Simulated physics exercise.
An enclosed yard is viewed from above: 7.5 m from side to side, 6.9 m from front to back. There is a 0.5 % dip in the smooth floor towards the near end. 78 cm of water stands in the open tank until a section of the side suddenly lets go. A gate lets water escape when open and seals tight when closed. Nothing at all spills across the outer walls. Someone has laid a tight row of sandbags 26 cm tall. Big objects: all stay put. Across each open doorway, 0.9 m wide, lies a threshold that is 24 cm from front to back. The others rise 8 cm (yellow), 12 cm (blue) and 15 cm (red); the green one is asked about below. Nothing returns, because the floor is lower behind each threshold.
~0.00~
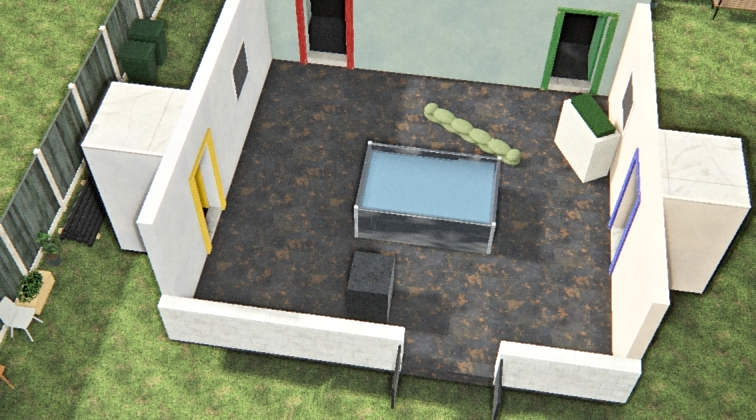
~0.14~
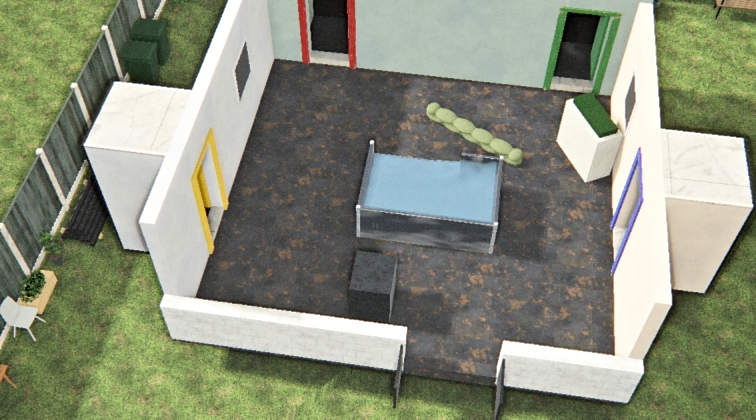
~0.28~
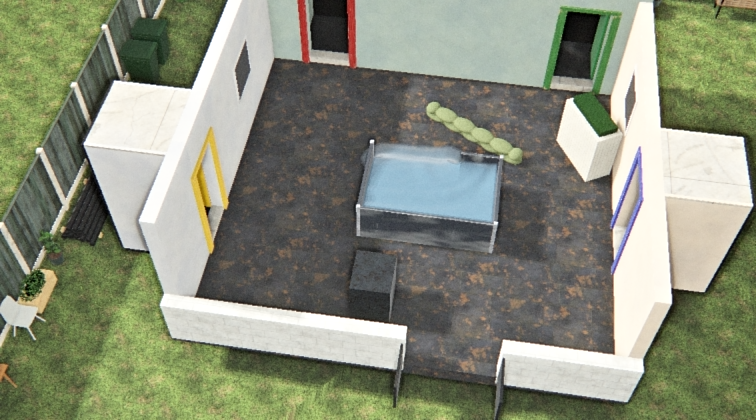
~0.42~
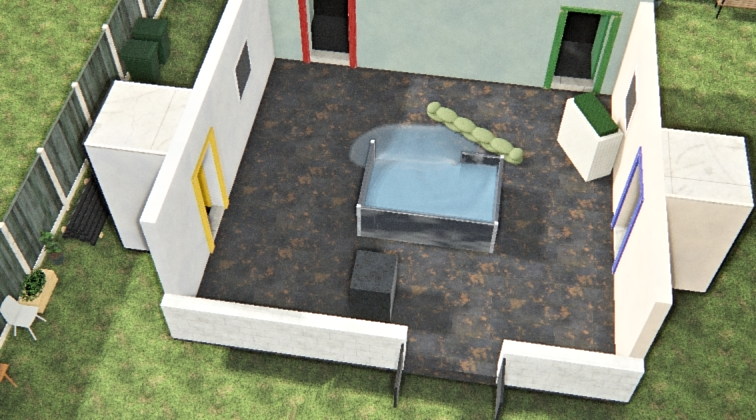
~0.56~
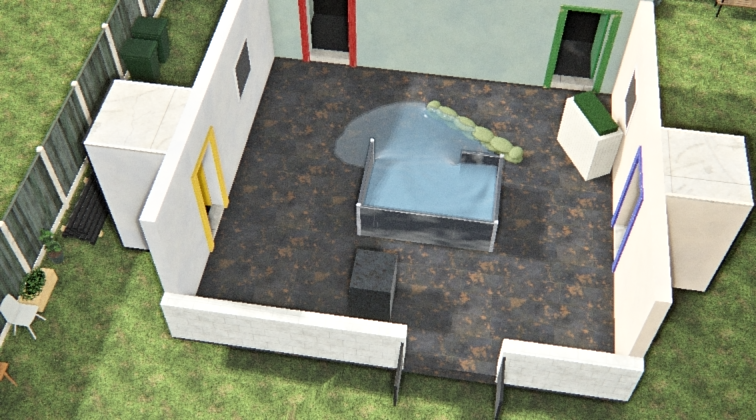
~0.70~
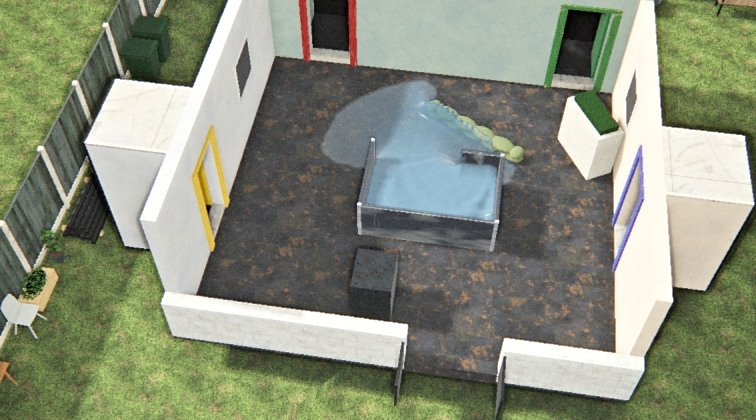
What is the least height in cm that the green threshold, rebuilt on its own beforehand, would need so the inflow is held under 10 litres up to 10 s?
Around 6.5 cm would be enough.
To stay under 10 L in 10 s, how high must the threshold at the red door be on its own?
Roughly 24 cm at the red door.
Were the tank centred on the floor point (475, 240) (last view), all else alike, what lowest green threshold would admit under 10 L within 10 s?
It must be around 6.5 cm tall.
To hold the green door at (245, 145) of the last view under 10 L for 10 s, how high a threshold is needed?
Around 8.0 cm would do it.
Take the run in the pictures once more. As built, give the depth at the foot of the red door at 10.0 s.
Some 5.5 centimetres.
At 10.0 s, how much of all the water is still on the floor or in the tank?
Roughly 96 per cent of the water.
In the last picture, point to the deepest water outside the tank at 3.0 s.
Around pixel (280, 69).
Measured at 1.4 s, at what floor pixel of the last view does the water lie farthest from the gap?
Lab note: Front tip approx. (323, 62).
After 1.4 s water covers 25 % of the floor, deepest (44 cm) near (443, 130); it has not reached the green door.
After 3.0 s water covers 45 % of the floor, deepest (41 cm) near (280, 69); 5 cm at the green door, 0 litres in over its 16 cm threshold.
After 10.0 s water covers 95 % of the floor, deepest (13 cm) near (189, 319); 5 cm at the green door, 0 litres in over its 16 cm threshold.
At the green door as built, the water arrived by 2.3 s and peaked near 10 cm at 6.8 s.
Run again over the same 10 s with other heights there, 16 litres in over 5.5 cm, 5 litres over 7.5 cm. The limit of 10 litres is kept from about 6.5 cm up.
